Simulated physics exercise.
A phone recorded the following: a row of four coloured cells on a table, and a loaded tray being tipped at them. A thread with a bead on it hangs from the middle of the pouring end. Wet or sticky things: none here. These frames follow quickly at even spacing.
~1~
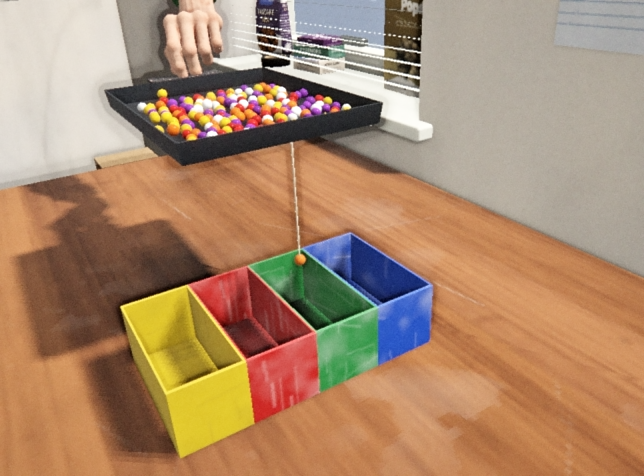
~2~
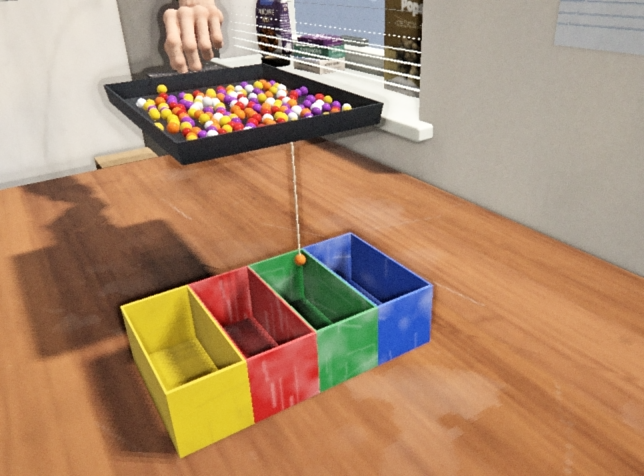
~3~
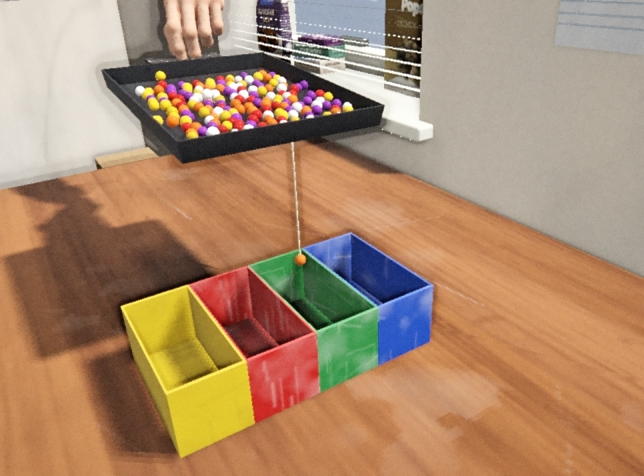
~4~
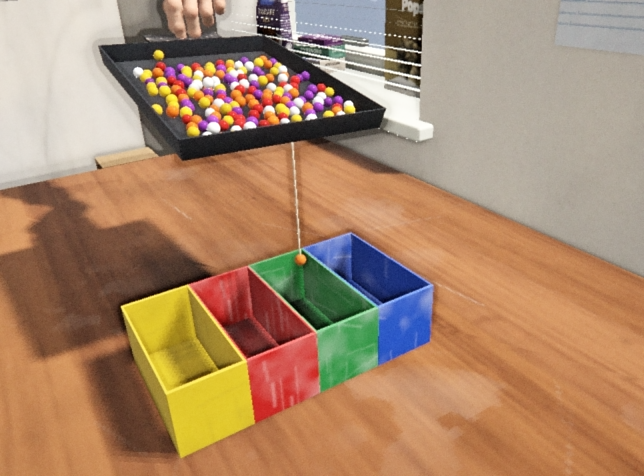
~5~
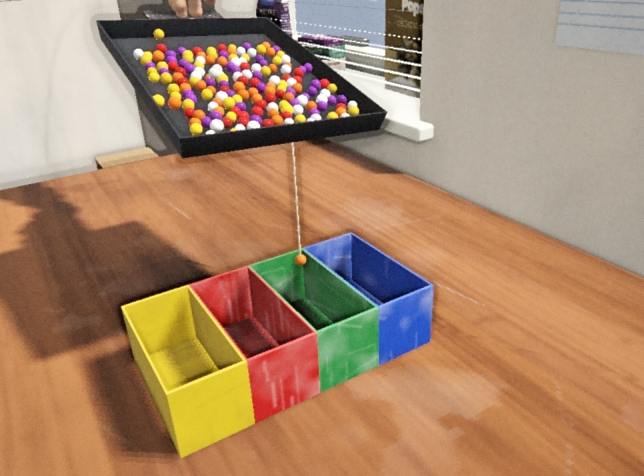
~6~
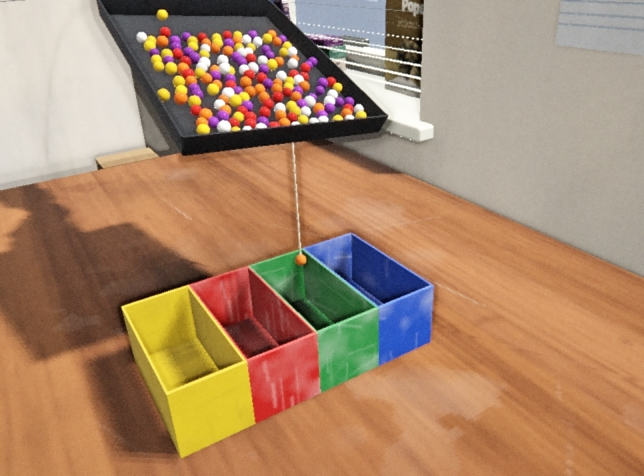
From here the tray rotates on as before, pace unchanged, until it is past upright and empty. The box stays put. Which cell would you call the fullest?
I would call the blue cell the fullest.
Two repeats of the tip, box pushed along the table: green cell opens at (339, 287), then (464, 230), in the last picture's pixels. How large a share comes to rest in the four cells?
Roughly 90 %, then roughly 70 %.
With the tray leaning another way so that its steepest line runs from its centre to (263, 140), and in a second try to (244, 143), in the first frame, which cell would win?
So the first one goes to the red cell and the second to that red cell.
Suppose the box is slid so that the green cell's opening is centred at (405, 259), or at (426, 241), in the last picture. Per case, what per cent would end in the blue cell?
I'd say about 0 percent, followed by about 0 percent.
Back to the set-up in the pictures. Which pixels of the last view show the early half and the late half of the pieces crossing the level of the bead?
It goes through near (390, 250) first, then near (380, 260).
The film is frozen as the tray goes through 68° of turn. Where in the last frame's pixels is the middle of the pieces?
I'd mark the middle close to (315, 102).
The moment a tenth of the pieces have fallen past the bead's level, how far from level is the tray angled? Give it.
The angle is roughly 90° at that point.
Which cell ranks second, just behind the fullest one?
Green.
Soon after the last picture, tray tipped steeply; nearly all on the tray; a stray few falling or outside the box.
A little later, tray tipped past a quarter turn; a small part on the tray; about a quarter in the blue cell; a small part in the green cell; a stray few in the red cell; about half falling or outside the box.
Later still, tray tipped past a quarter turn; about a third in the blue cell; about a quarter in the green cell; a stray few in the red cell; about a third falling or outside the box.
By the end, tray tipped past a quarter turn; about a third in the blue cell; about a quarter in the green cell; a stray few in the red cell; none in the yellow cell; about a third outside the box.
